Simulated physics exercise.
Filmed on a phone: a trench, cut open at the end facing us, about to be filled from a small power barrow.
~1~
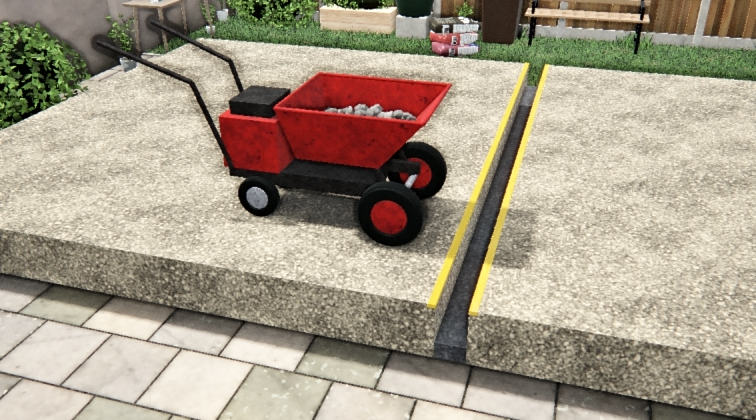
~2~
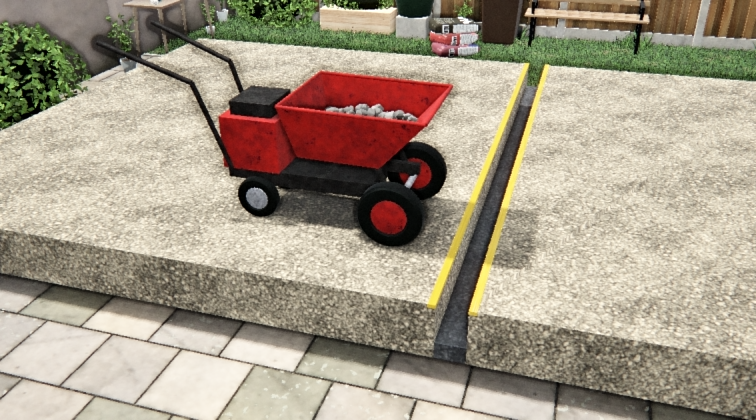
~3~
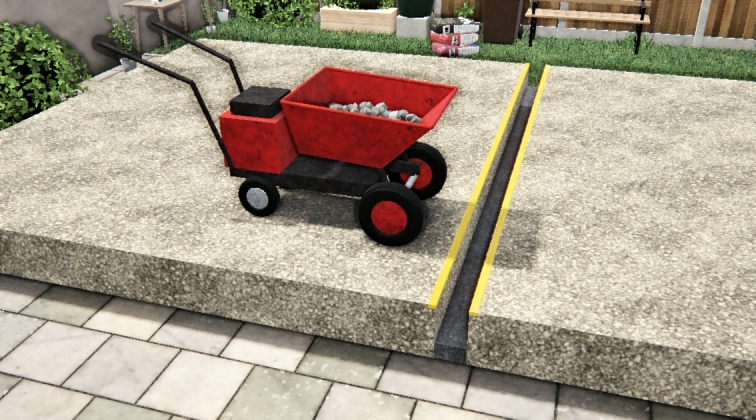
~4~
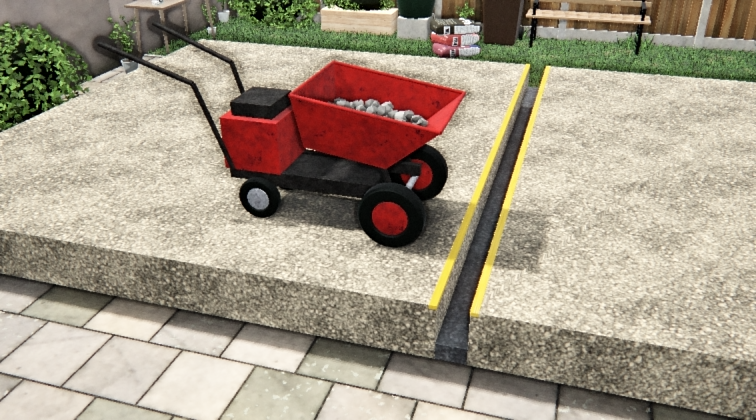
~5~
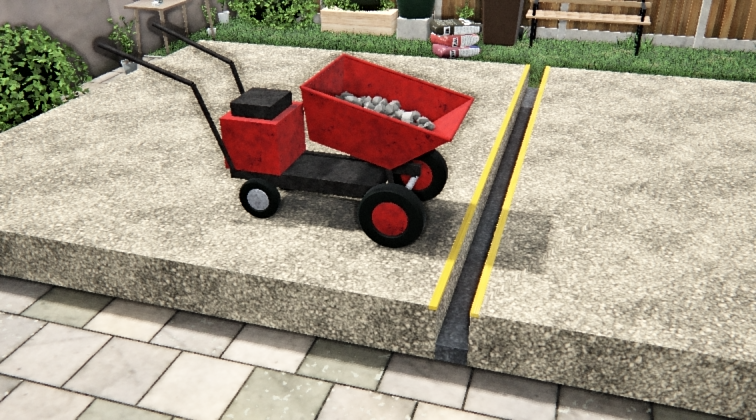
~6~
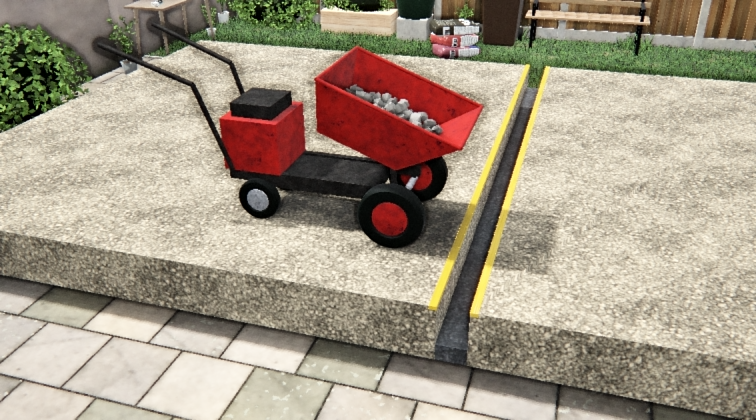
A red skip loaded with broken grey stones tilts gradually forward to the right on a small power barrow, its back end rising, while the wheels stay still on a pale slab beside a narrow, yellow-edged trench.
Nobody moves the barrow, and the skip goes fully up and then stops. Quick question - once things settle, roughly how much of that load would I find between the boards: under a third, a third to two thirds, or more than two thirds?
I reckon it's the low case, with the trench getting short of one-third.
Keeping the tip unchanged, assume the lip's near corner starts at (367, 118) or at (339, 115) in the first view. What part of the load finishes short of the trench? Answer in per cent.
10 % for the first, 30 % for the second.
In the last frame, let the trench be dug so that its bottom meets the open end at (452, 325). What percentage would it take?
Something like 0 %.
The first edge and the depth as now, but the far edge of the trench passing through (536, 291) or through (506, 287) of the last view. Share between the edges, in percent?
In order: Some 100 per cent, then some 30 per cent.
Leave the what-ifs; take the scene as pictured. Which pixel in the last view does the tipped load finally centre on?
Near (548, 238).
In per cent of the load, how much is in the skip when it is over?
About 15 per cent.
Soon after the last picture, skip tipped steeply; all in the skip.
A little later, skip tipped right over; about two thirds in the skip; about a third beyond it.
Later still, skip tipped right over; a small part in the skip; most beyond it.
At rest, skip tipped right over; a small part in the skip; a stray few in or heaped over the trench; most beyond it.
